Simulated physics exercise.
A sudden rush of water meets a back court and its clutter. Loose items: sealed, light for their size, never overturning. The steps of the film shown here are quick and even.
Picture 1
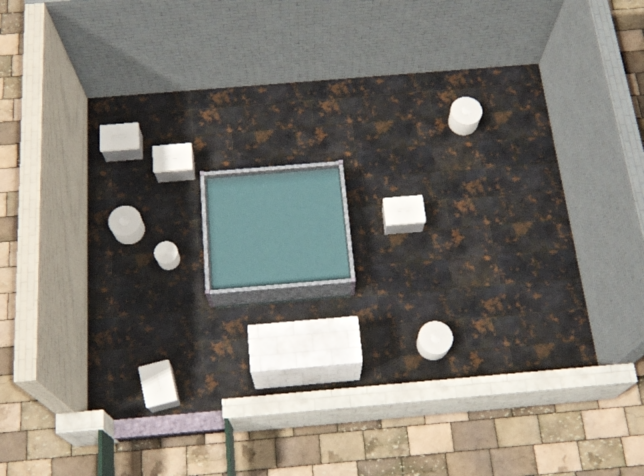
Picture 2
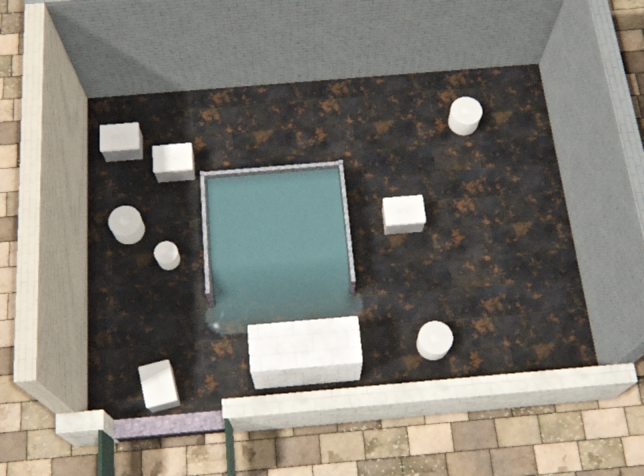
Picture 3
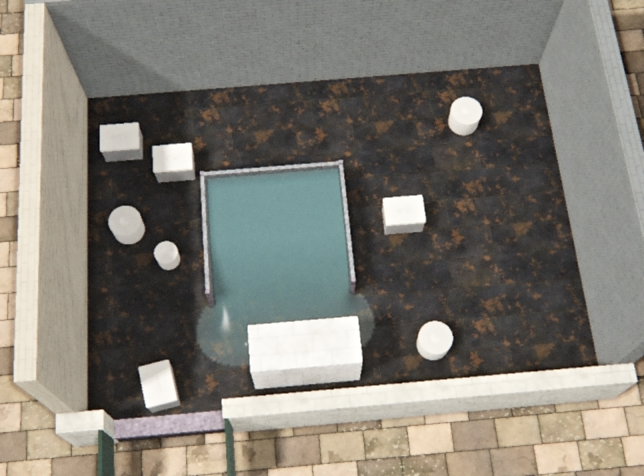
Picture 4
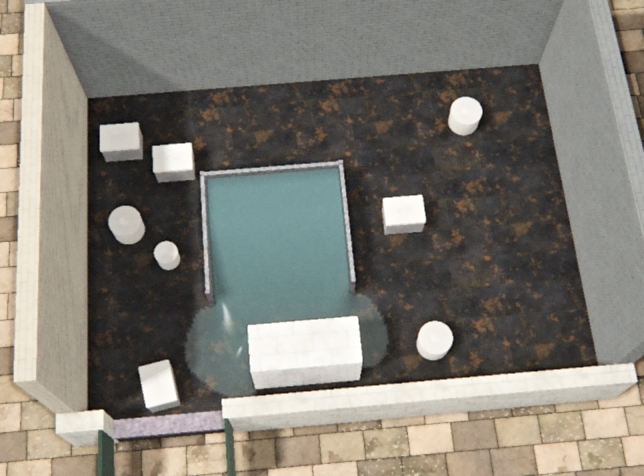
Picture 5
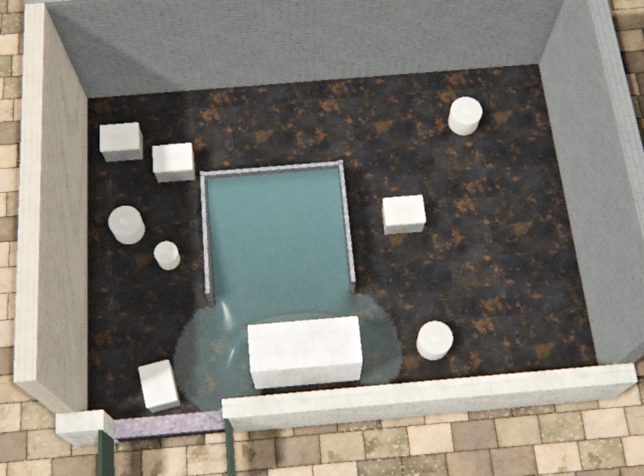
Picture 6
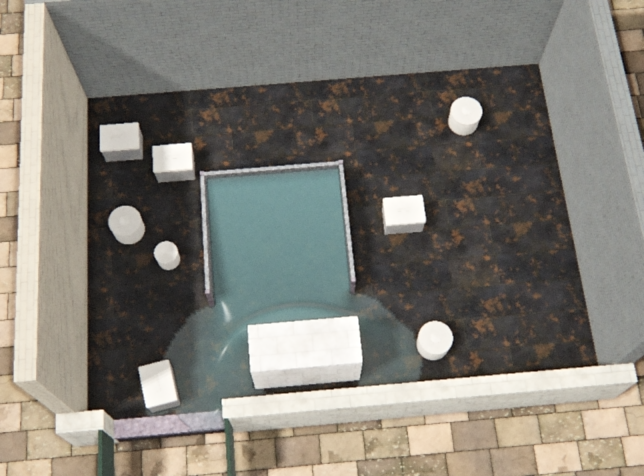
A walled court with a dark, rust-speckled floor, bordered by tan paving, is seen from high above at a steep angle by a still camera. A square pool of teal water with a grey rim sits near the middle, with a long white block below it and smaller white boxes and cylinders scattered left and right. The pool's near rim disappears and water spreads around the long block toward the lower wall, while the white objects stay put.
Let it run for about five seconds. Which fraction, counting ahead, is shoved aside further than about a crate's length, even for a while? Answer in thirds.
Less than a third.
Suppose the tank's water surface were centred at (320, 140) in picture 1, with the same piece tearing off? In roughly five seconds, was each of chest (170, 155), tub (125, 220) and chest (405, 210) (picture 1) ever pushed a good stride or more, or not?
Taking them in turn: Kept near its start; kept near its start; got sent well off.
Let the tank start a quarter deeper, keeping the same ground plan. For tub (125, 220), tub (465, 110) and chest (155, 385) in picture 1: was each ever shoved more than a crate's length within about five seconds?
As asked: Fell short, fell short, went the distance.
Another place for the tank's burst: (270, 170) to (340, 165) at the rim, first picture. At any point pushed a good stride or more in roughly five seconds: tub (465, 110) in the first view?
Lab note - outcome: Distance reached.
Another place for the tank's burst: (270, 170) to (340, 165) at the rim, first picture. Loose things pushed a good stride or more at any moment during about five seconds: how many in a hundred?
It comes out at roughly 20 per cent.
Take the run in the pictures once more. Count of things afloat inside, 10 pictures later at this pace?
The answer would be 0.
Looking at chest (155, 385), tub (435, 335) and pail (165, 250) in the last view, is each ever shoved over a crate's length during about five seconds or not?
Item one went the distance, item two went the distance, item three stayed under the mark.
A moment on, 0 of 8 are well off their spots; 0 afloat.
Next, 2 of 8 are well off their spots; 0 afloat.
Later, 2 of 8 are well off their spots; 2 afloat.
In the end, 2 of 8 are well off their spots, and 2 have been at some point; 0 afloat.
